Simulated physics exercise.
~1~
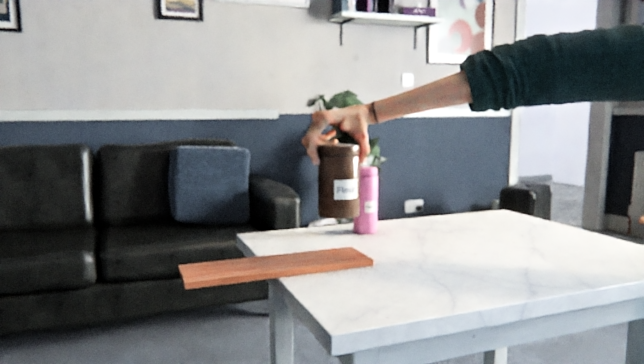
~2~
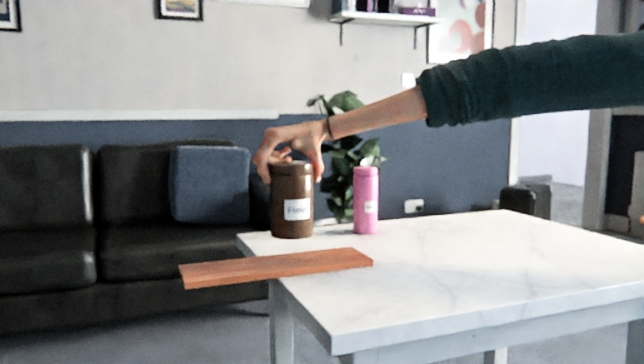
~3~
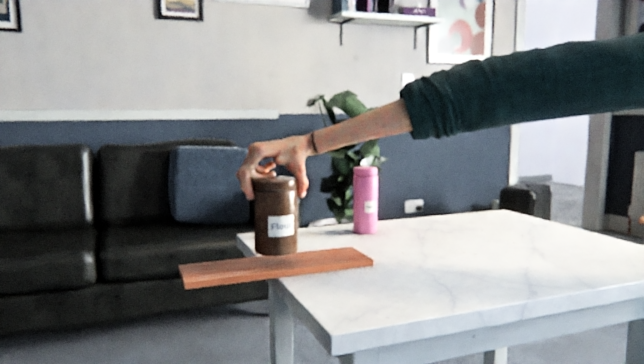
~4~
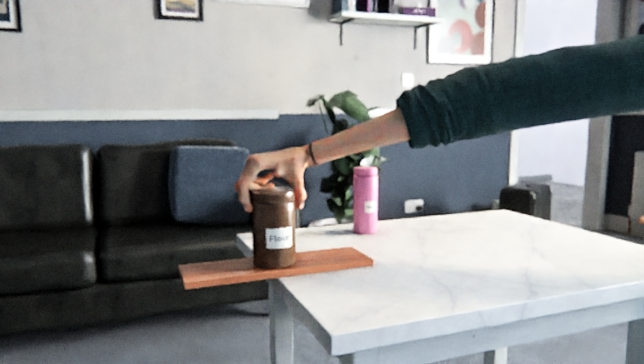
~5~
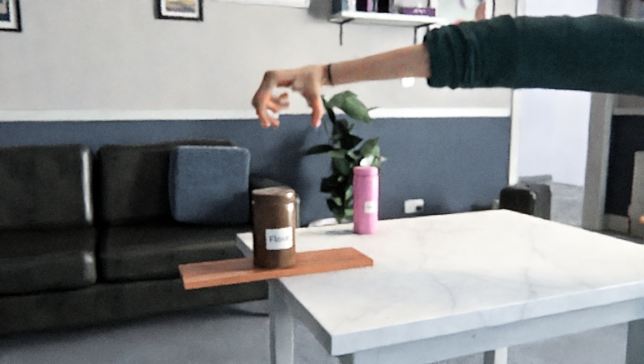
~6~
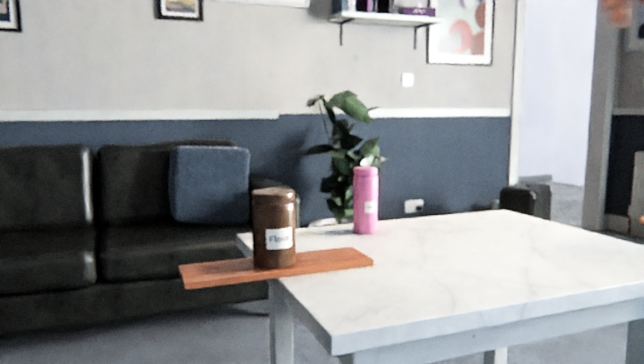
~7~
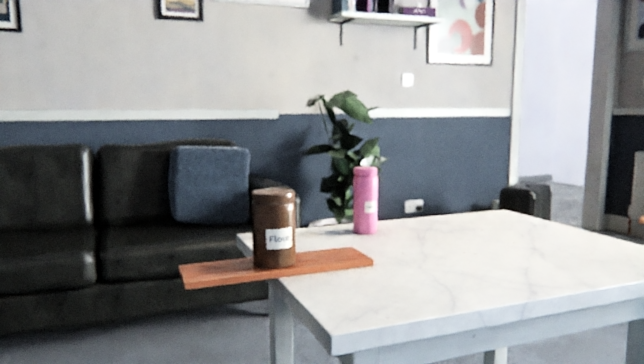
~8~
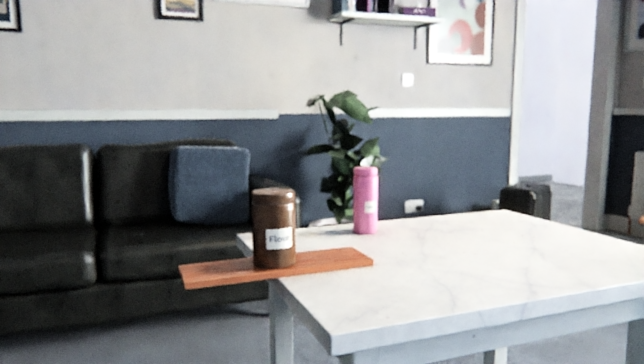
In the video, a hand carries a brown jar left from beside a pink jar and lowers it upright onto an orange board overhanging a white table's edge. The hand lets go and withdraws, and the jar, board and pink jar all stay still.
